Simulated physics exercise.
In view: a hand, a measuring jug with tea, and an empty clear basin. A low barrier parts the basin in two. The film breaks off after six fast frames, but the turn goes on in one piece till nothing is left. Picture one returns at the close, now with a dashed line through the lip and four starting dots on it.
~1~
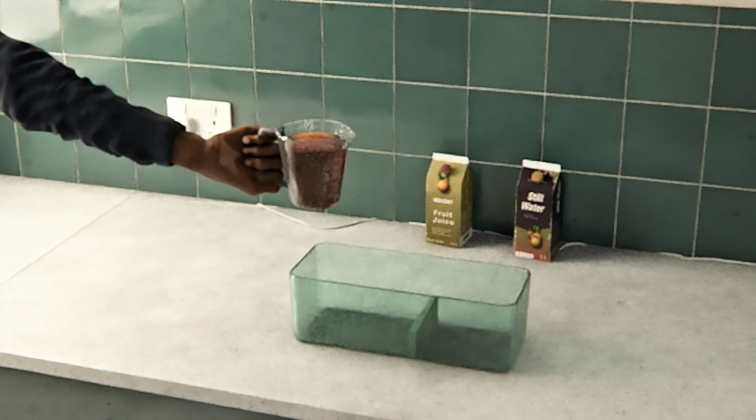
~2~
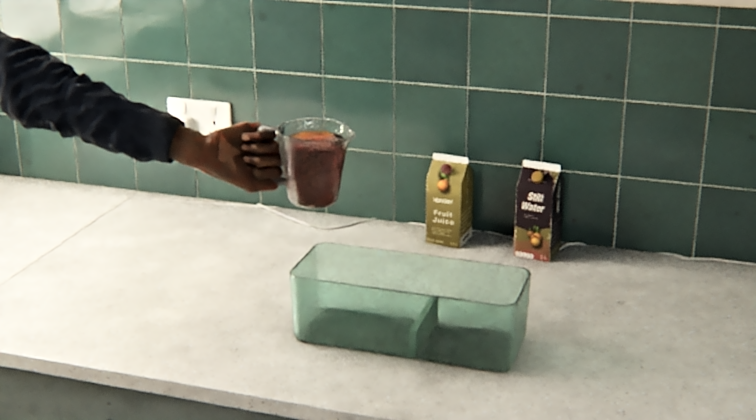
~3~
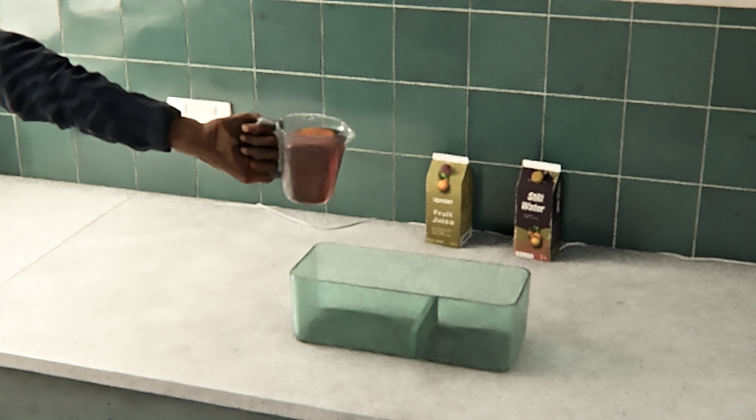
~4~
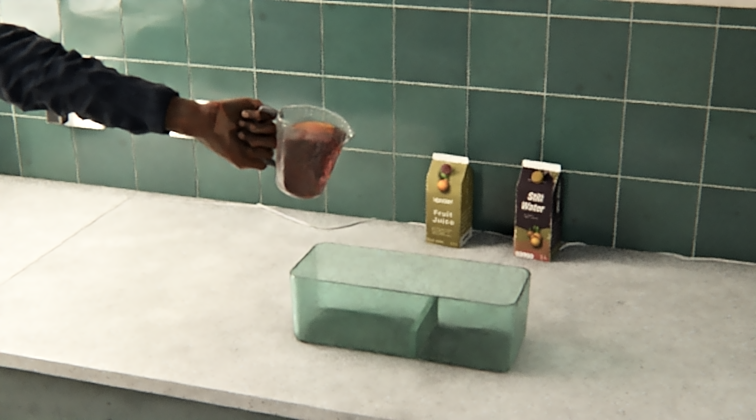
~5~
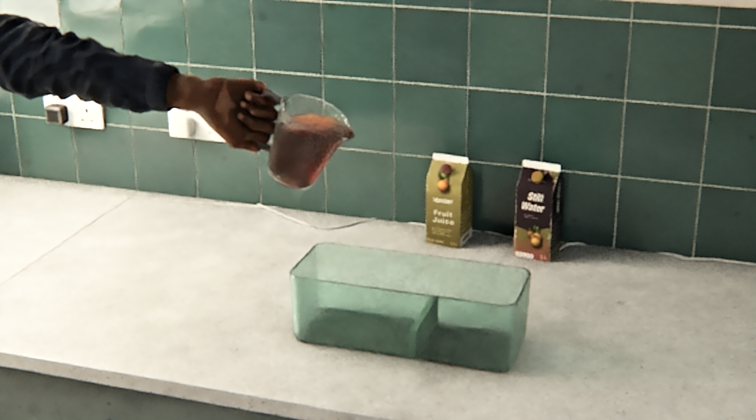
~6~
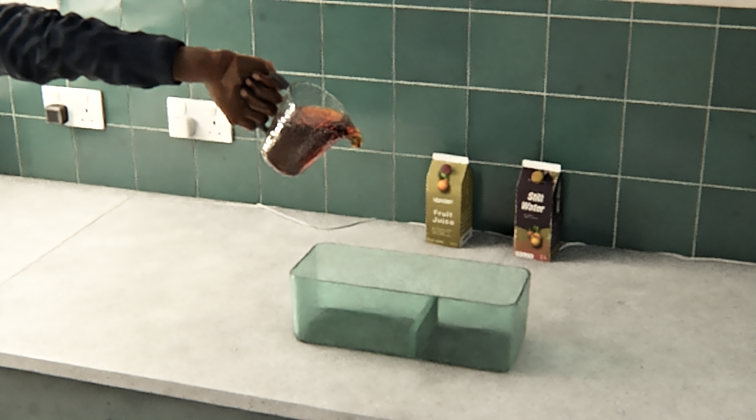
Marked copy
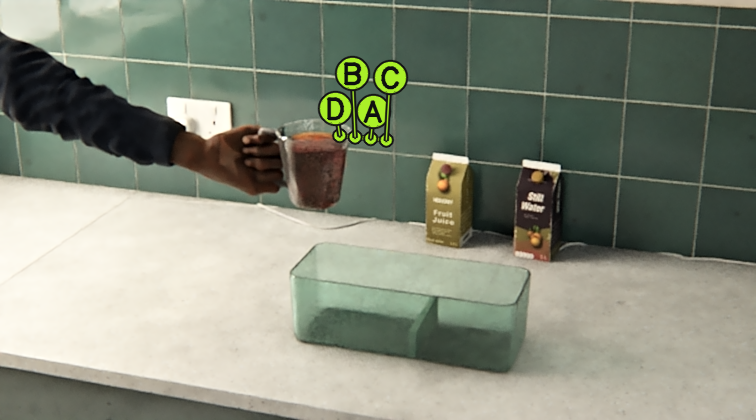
In the video, a hand holds a clear measuring jug of reddish-brown tea above a counter with an empty, divided clear basin and two cartons, then gradually tilts the jug to the right until tea begins passing over its lip.
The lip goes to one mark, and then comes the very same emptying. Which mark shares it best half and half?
The best spot is D.
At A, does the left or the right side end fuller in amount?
The right one.
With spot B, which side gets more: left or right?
The right one.
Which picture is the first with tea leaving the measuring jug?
Picture 6.
On the marked copy, A at (370, 138); B at (355, 137); C at (386, 140); D at (339, 135).
For spot A, about 9 % ends left of the wall and 89 % right of it; 3 % is lost outside.
For spot B, about 17 % ends left of the wall and 80 % right of it; 3 % is lost outside.
For spot C, about 9 % ends left of the wall and 88 % right of it; 3 % is lost outside.
For spot D, about 57 % ends left of the wall and 39 % right of it; 3 % is lost outside.
